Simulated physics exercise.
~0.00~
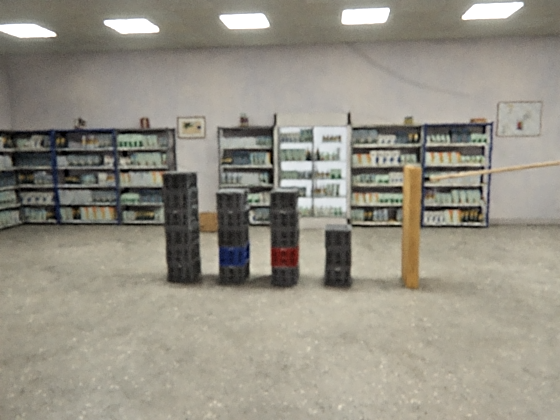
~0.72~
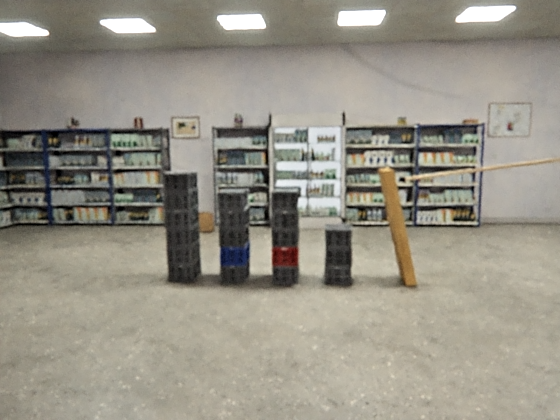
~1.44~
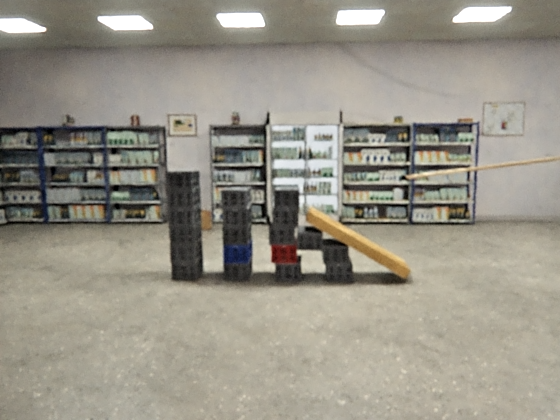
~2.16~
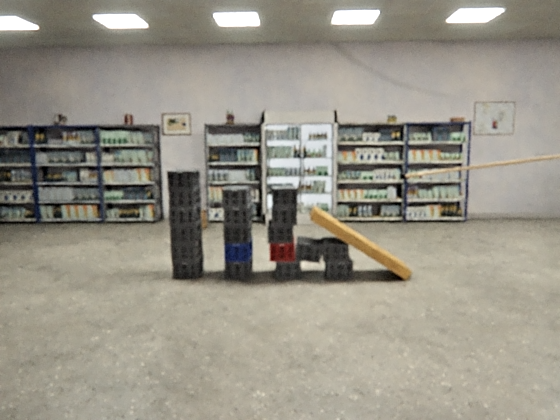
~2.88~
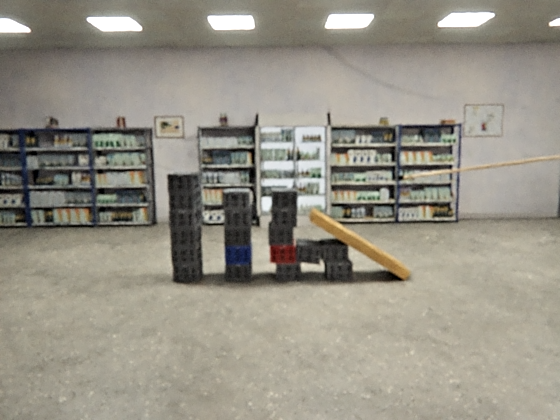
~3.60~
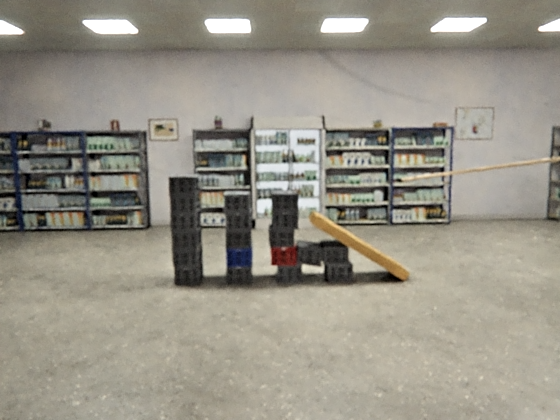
Wooden board tipping left from a pole's push, knocking the short crate stack's top askew and resting there, taller stacks still standing.
